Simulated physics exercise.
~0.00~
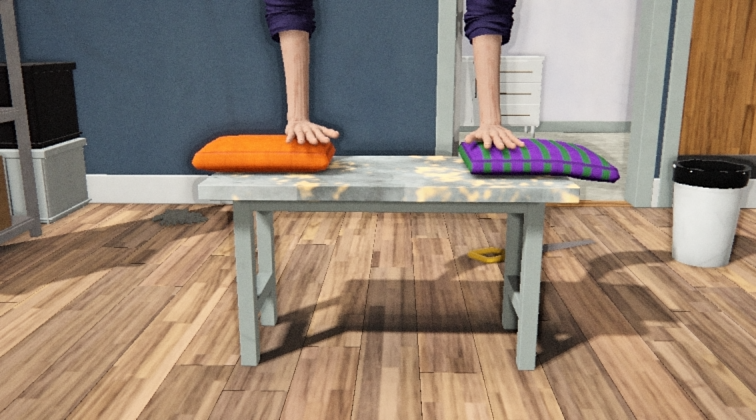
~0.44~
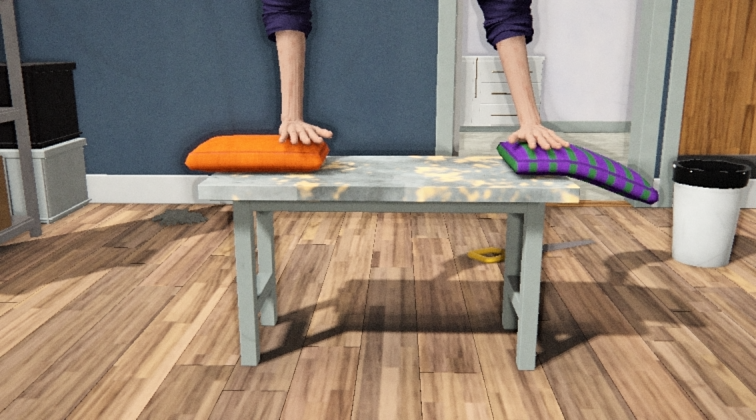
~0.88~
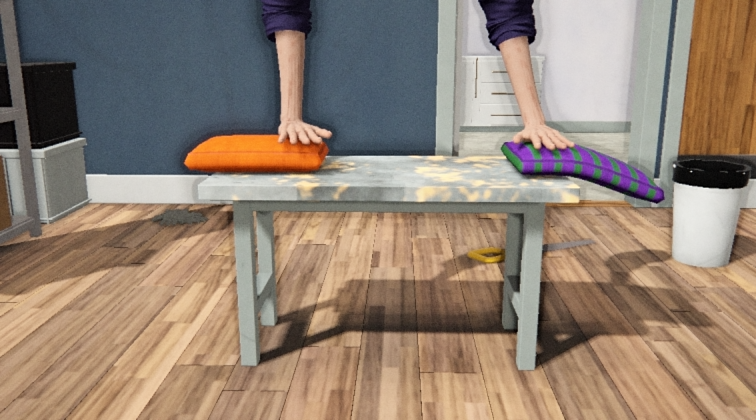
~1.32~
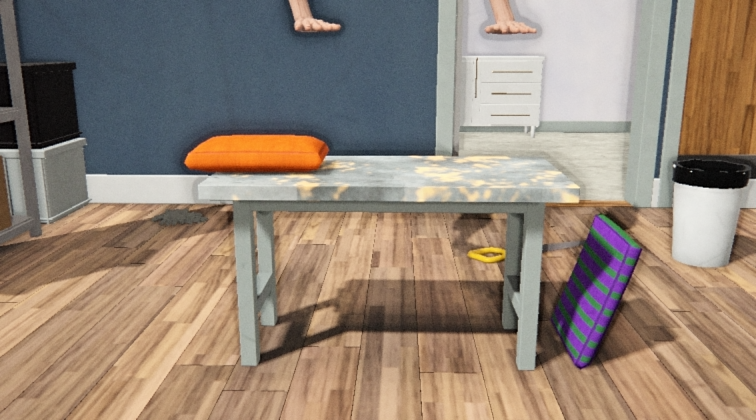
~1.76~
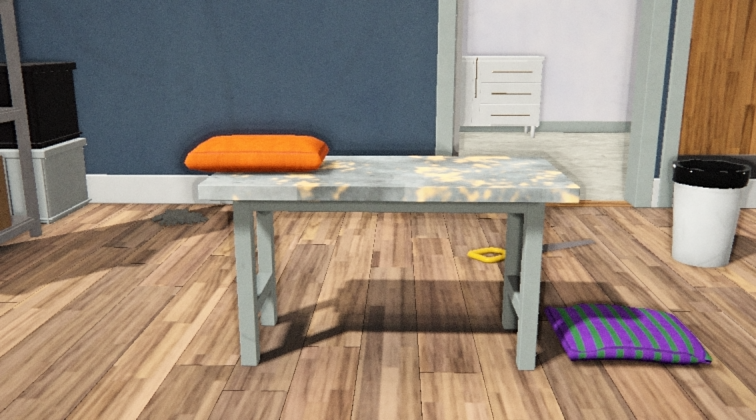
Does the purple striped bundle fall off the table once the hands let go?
Yes, the purple striped bundle slumps off the right end and ends up lying on the floor, while the orange bag stays on the table.
The video shows two hands sliding an orange soft bag slightly left and a purple and green striped soft bundle right over opposite ends of a table. The hands lift away, and the striped bundle drops off and settles on the floor while the orange bag stays put.
